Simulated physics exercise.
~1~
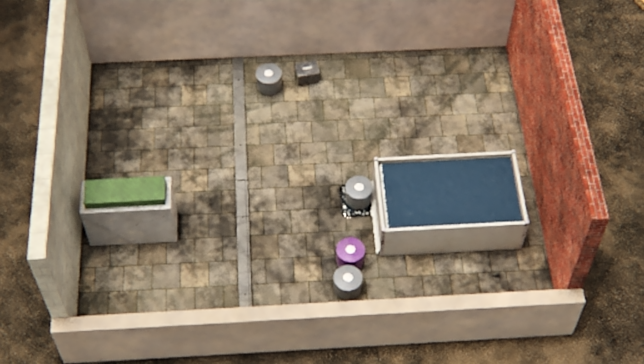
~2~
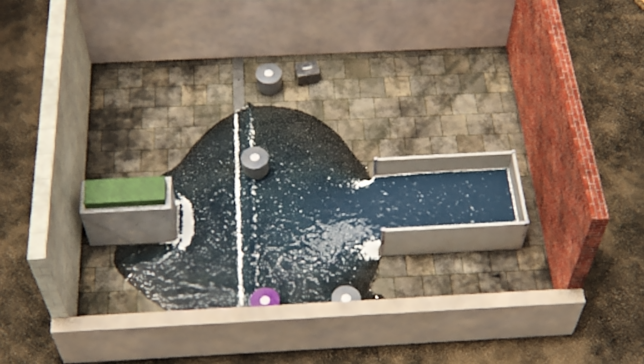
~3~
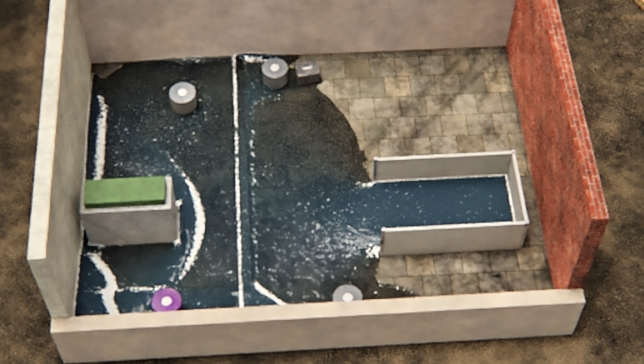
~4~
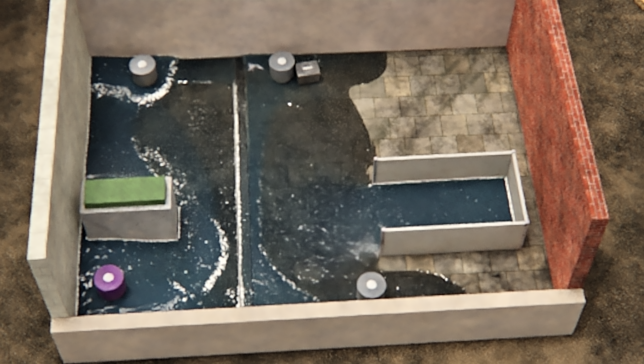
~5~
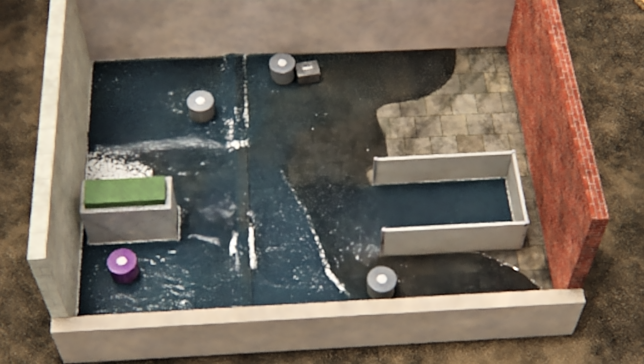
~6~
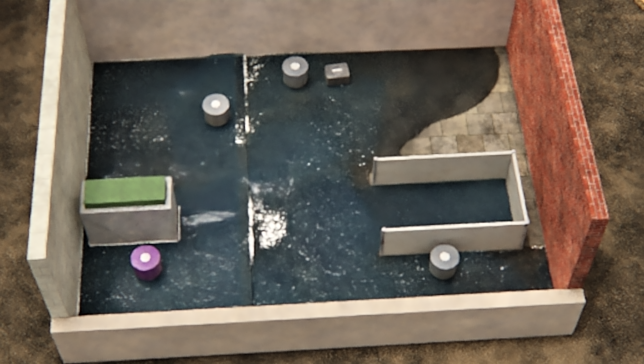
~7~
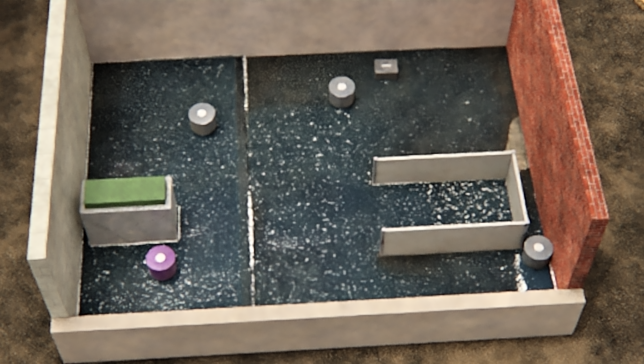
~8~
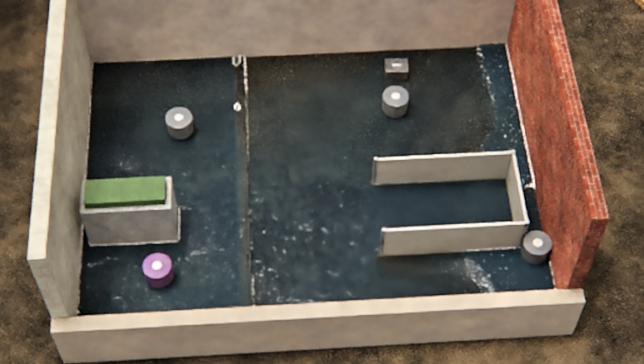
The video shows a walled yard where a blue tank's left side opens and water surges left across the paving, sweeping a purple tub and a grey one over the kerb. Water gradually spreads rightward, shifting the other objects right, until it covers the floor, with the purple tub near the green-topped block.
